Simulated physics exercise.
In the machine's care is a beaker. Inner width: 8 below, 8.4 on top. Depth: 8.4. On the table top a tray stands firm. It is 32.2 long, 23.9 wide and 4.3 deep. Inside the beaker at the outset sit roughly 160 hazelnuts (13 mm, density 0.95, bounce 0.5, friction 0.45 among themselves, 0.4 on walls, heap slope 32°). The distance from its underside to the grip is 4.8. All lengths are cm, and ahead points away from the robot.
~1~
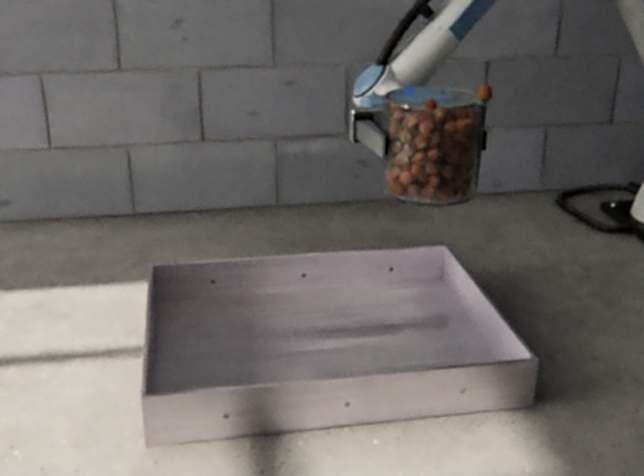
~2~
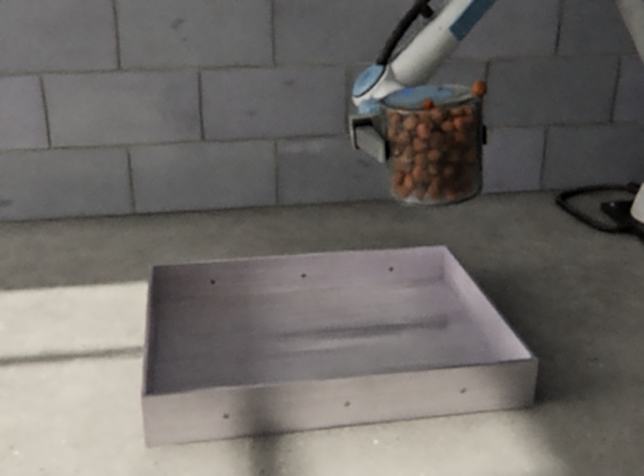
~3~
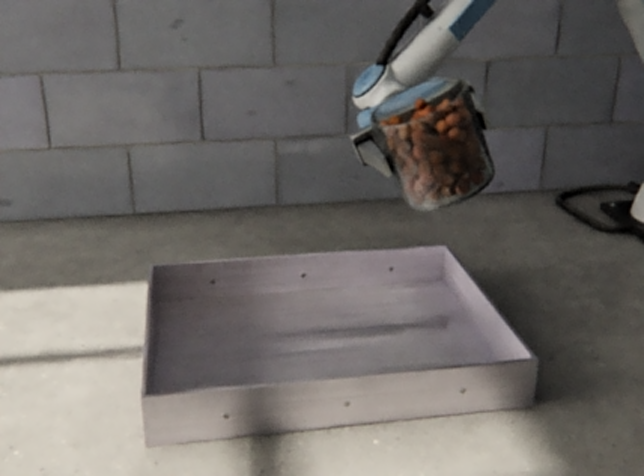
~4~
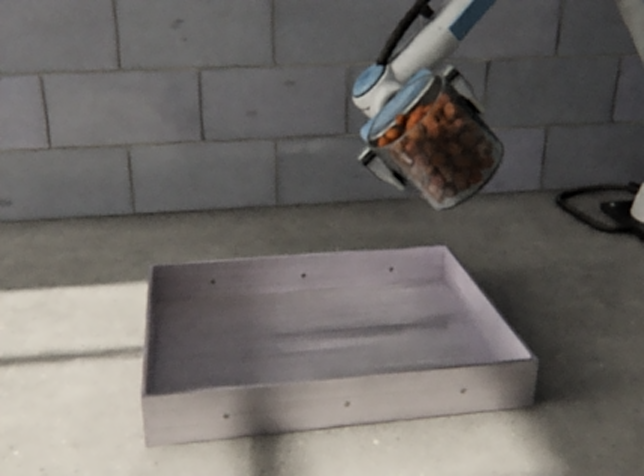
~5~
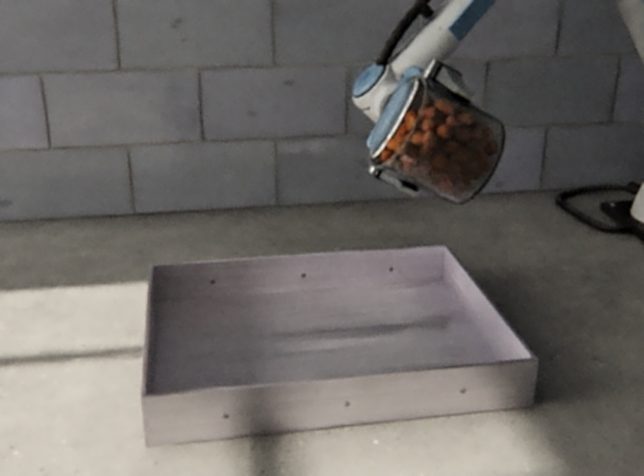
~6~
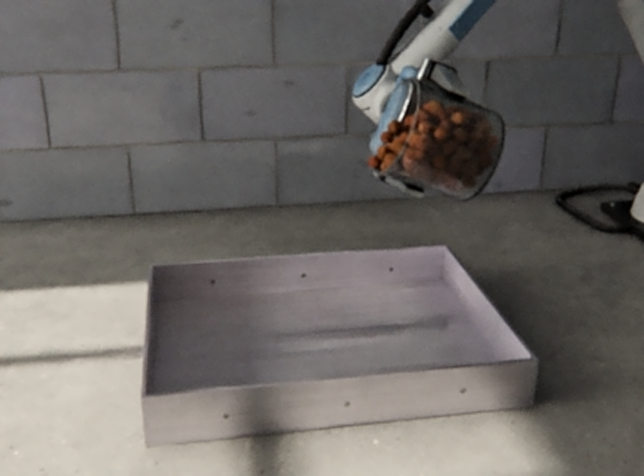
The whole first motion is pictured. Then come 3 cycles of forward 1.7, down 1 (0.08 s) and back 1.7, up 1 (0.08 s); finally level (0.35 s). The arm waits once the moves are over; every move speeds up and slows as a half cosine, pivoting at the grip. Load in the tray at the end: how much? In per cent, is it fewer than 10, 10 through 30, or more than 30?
10 through 30 per cent.
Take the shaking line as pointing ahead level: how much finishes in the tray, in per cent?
Close to 35 in a hundred.
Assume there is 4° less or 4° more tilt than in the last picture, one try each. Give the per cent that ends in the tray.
It would be around 15 and 25 per cent.
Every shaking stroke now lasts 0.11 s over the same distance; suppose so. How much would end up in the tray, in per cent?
10 %.
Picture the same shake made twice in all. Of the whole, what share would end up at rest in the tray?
Estimate: Around 15 %.
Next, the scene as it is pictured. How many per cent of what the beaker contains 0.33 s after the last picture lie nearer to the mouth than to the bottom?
My estimate is near 45 per cent.
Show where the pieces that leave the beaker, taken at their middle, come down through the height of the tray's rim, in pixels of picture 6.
Centre: About (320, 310).
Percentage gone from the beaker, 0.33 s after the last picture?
10 %.
Then, 0.33 s after the last picture, tilted 68° forward, highest piece 22 above the table; 145 in the beaker, 8 in the tray, 8 in flight or on a rim.
Then, 0.66 s after the last picture, tilted 31° forward, highest piece 22 above the table; 133 in the beaker, 27 in the tray, 1 in flight or on a rim.
Then, 1.03 s after the last picture, level, highest piece 23 above the table; 132 in the beaker, 29 in the tray.
Then, 2.08 s after the last picture, level, highest piece 23 above the table; 132 in the beaker, 29 in the tray.
Final count, 132 in the beaker, 29 in the tray. That is 18 % in the tray.
